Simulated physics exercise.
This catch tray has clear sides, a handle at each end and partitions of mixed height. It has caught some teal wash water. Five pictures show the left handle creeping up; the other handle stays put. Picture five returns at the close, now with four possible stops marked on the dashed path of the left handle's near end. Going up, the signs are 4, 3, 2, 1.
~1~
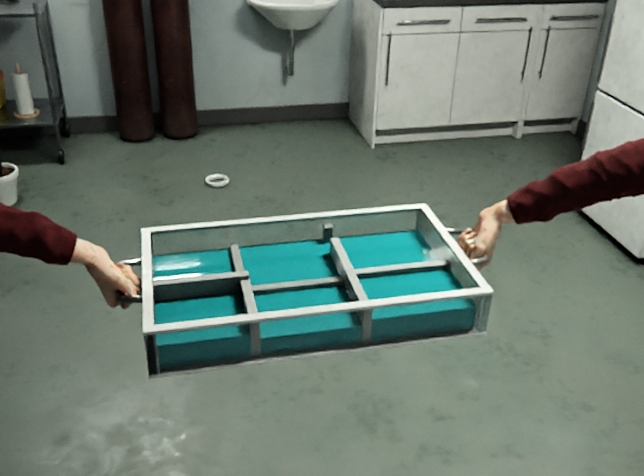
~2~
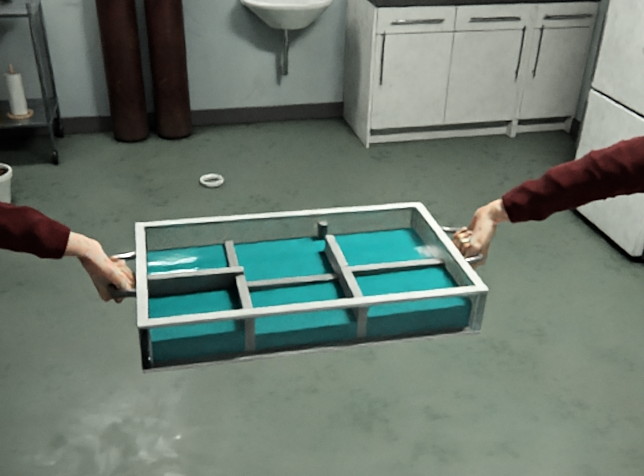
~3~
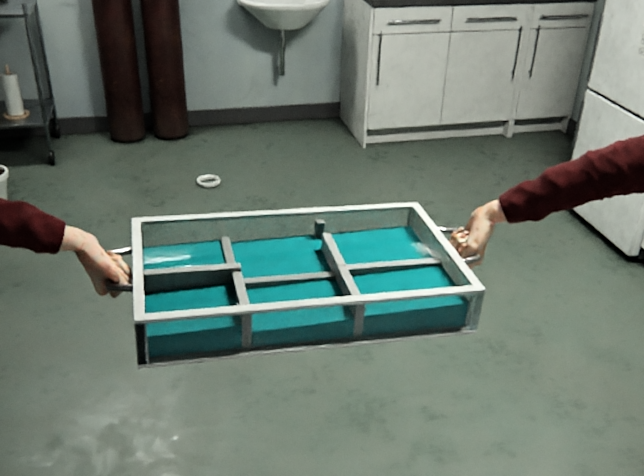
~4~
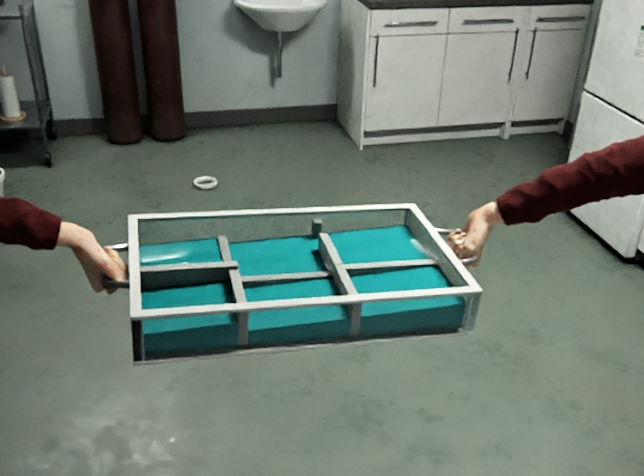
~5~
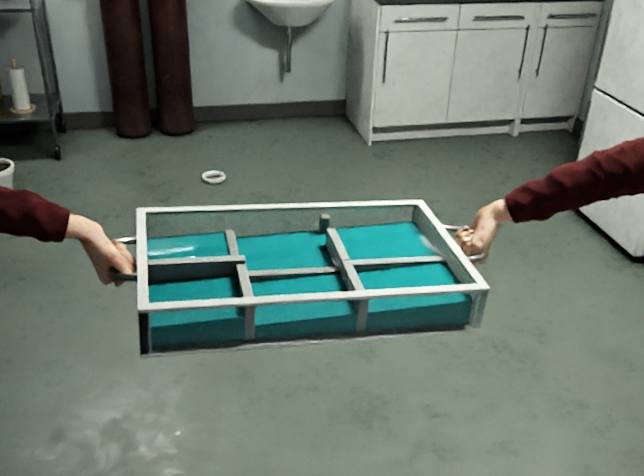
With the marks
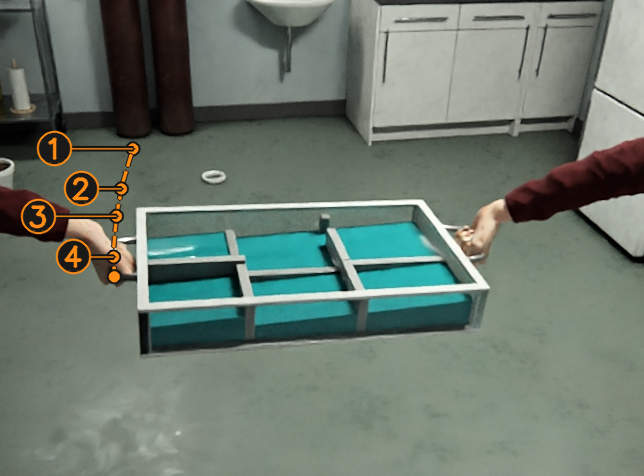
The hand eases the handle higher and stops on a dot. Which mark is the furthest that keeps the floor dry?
The limit is 3.
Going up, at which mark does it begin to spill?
It is 2.
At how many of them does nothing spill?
Two.
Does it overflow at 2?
Yes.
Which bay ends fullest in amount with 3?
The back right bay.
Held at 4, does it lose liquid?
No.
In orange, 1 at (132, 148); 2 at (121, 188); 3 at (116, 216); 4 at (113, 256).
If 1 is chosen, about 27 % goes over the rim.
If 2 is chosen, about 7 % goes over the rim.
If 3 is chosen, nothing spills; the back right bay holds the most.
If 4 is chosen, nothing spills; the back right bay holds the most.
